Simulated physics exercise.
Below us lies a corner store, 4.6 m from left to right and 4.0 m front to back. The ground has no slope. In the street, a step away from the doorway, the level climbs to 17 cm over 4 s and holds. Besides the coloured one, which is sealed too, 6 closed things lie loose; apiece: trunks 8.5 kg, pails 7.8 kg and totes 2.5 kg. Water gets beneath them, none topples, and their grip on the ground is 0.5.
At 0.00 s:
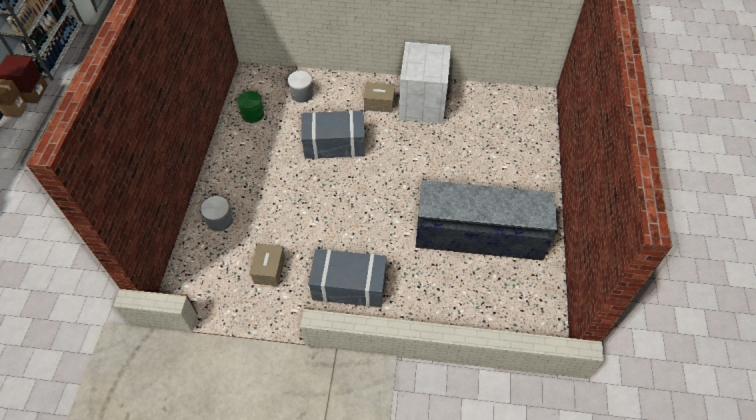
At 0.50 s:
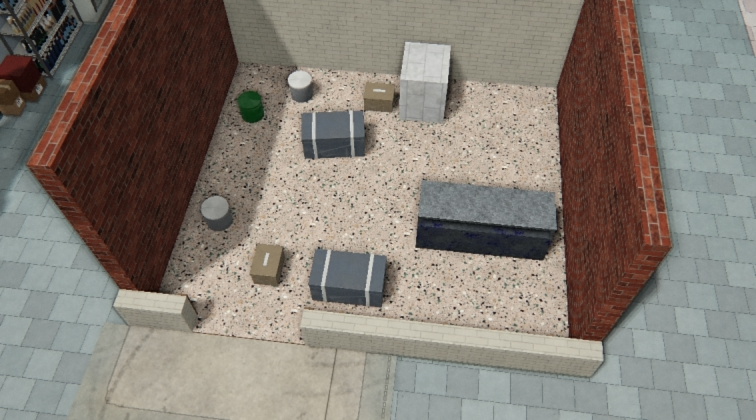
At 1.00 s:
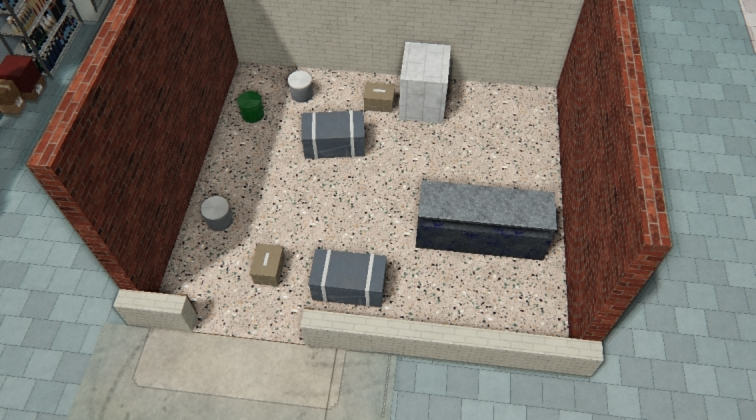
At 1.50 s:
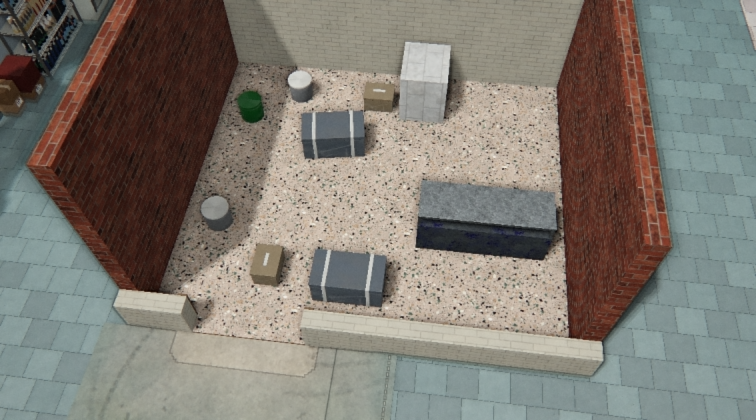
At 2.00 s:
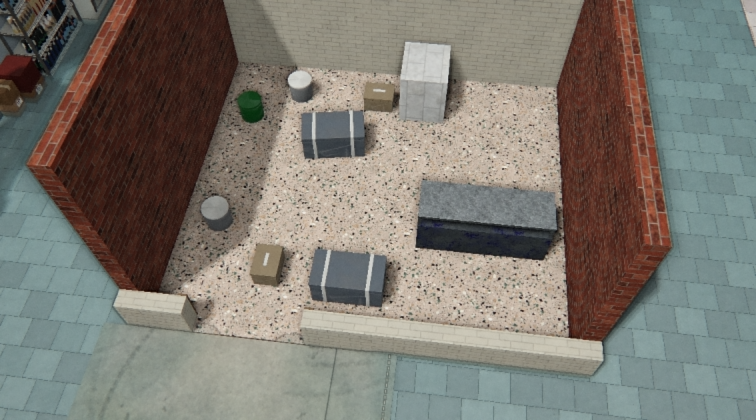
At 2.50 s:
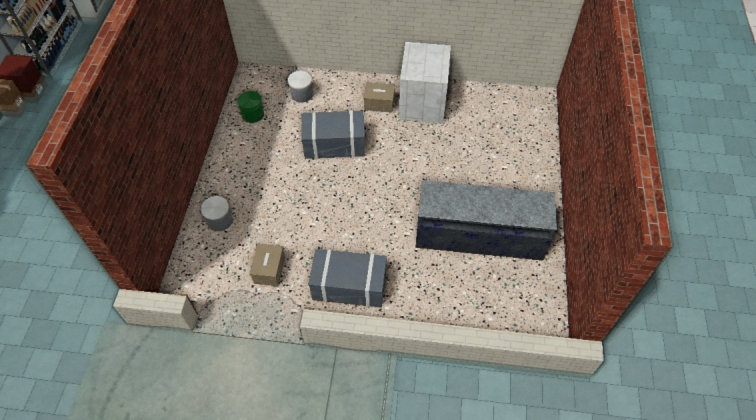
In a corner store seen from above, the paving outside turns from pale to blue-green as water spreads, a dry patch before the doorway shrinks away, and a faint film edges inside while the green pail and containers stay still.
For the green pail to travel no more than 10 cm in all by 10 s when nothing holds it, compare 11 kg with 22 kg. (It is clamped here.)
I expect that the lower weight is enough.
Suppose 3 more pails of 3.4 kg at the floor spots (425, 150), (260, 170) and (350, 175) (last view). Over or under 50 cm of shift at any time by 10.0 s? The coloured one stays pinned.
In that order: Past it, over, past it.
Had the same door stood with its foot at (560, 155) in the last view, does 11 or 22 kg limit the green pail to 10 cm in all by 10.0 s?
Then the lower weight is enough.
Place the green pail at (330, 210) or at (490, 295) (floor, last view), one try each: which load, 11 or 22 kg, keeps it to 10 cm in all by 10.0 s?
In that order: Either load holds; the smaller is enough.
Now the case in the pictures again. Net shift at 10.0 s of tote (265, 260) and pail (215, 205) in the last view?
In that order: 300 cm, 60 cm.
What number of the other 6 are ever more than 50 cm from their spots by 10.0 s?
I count 3.
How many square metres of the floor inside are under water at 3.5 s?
Roughly 1.5 m2.
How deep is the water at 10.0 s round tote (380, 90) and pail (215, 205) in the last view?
About 10 and 8 cm.
After 3.5 s the green pail would be 0 cm from its start with 11 kg and 0 cm from its start with 22 kg; 0 cm of water round it then.
After 4.5 s the green pail would be 0 cm from its start with 11 kg and 0 cm from its start with 22 kg; 0 cm of water round it then.
After 7.0 s the green pail would be 0 cm from its start with 11 kg and 0 cm from its start with 22 kg; 5 cm of water round it then.
After 10.0 s the green pail would be 0 cm from its start with 11 kg and 0 cm from its start with 22 kg; 10 cm of water round it then.
